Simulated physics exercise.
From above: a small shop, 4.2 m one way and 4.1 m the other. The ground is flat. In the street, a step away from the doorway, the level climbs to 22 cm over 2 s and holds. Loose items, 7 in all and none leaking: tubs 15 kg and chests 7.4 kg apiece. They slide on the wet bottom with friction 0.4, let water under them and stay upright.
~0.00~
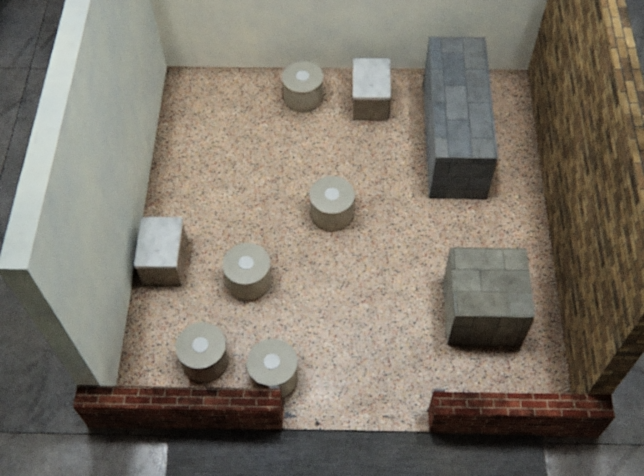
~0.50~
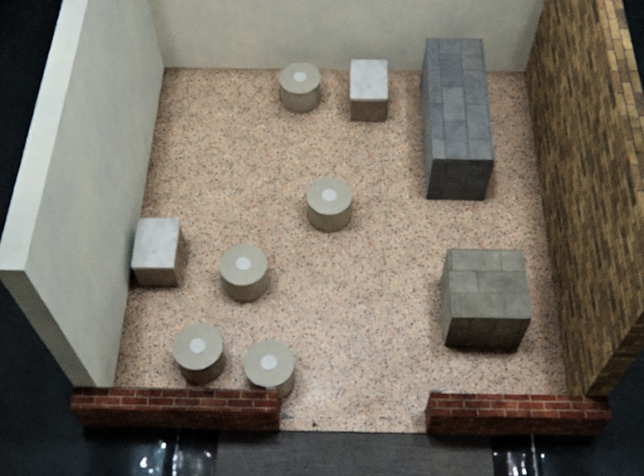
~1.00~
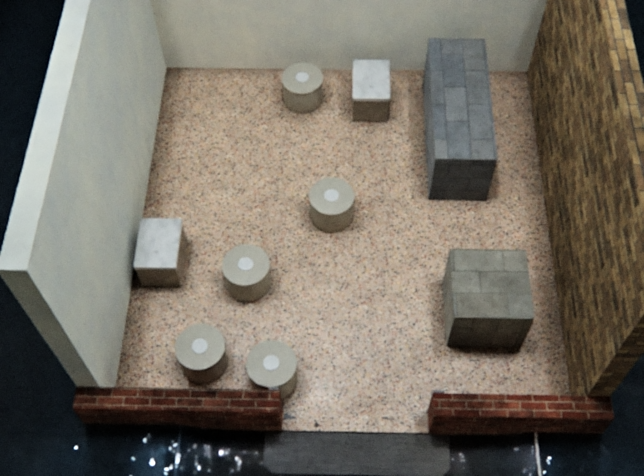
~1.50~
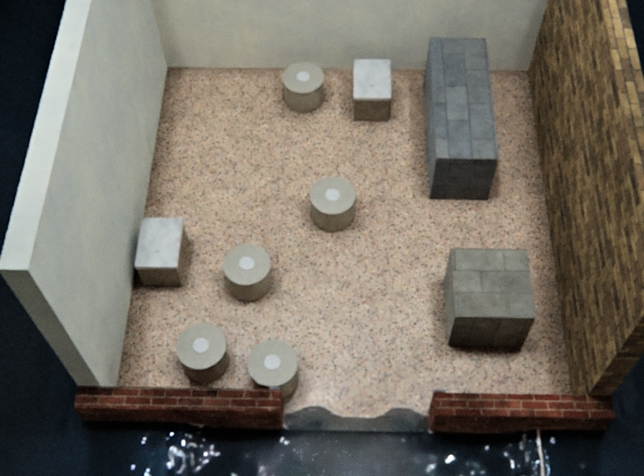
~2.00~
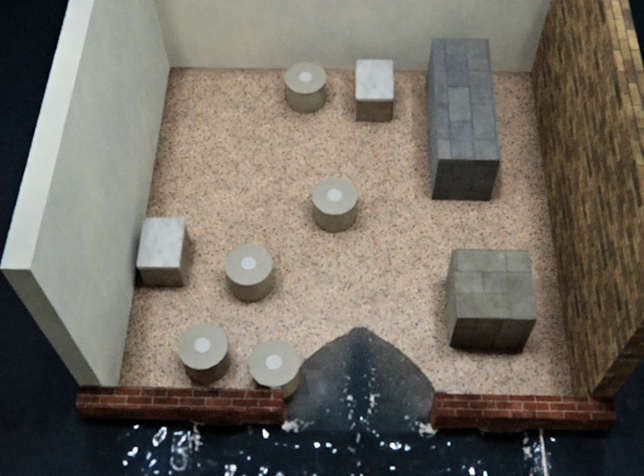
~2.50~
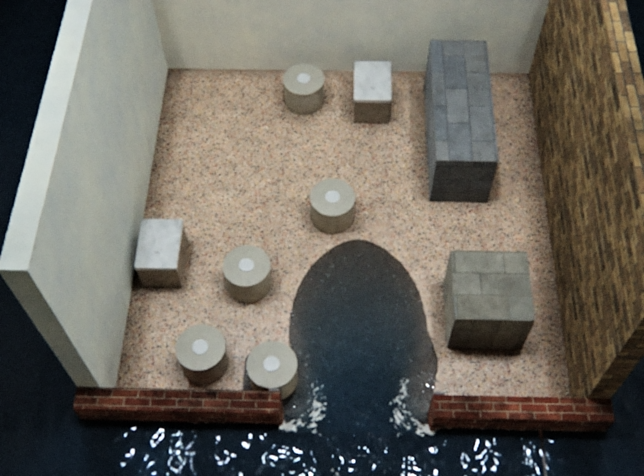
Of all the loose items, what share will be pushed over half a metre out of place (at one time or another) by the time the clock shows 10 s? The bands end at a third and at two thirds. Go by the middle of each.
That comes to between one and two thirds.
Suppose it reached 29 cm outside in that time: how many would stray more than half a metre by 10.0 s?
In that case 6 of them.
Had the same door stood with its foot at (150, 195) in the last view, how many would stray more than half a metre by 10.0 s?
In that case 3 of them.
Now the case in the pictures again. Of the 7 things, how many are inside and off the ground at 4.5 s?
At that moment 0.
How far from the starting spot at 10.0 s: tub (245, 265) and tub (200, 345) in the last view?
In turn: 10 cm, 30 cm.
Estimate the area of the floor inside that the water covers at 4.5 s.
Some 12.0 m2.
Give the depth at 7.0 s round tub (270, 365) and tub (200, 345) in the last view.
About 4 and 2 cm.
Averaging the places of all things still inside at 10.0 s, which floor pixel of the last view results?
Near (226, 256).
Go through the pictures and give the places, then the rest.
A tub at (246, 263) rests on the ground; a tub at (332, 194) rests on the ground; water covers 0.0 m2; 0 of 7 have shifted, in the first frame.
A tub at (243, 264), on the bottom; a tub at (329, 196), on the bottom; 0.0 m2 under water; 0 of 7 have shifted, in the second frame.
A tub at (246, 264) rests on the ground; a tub at (332, 196), on the bottom; 0.0 m2 under water; 0 of 7 have shifted, in the third frame.
A tub at (247, 264) rests on the ground; a tub at (333, 195), on the bottom; 0.0 m2 under water; 0 of 7 have shifted, in the fourth frame.
A tub at (249, 264), on the bottom; a tub at (335, 196) rests on the ground; water covers 0.7 m2; 0 of 7 have shifted, in the fifth frame.
A tub at (246, 265) rests on the ground; a tub at (333, 197) rests on the ground; water covers 1.9 m2; 0 of 7 have shifted, in the sixth frame.
After 3.5 s 0 of 7 are over 50 cm from their spots; 0 afloat.
After 4.5 s 1 of 7 are over 50 cm from their spots; 0 afloat.
After 7.0 s 2 of 7 are over 50 cm from their spots; 3 afloat.
After 10.0 s 4 of 7 are over 50 cm from their spots, and 4 have been at some point; 5 afloat.
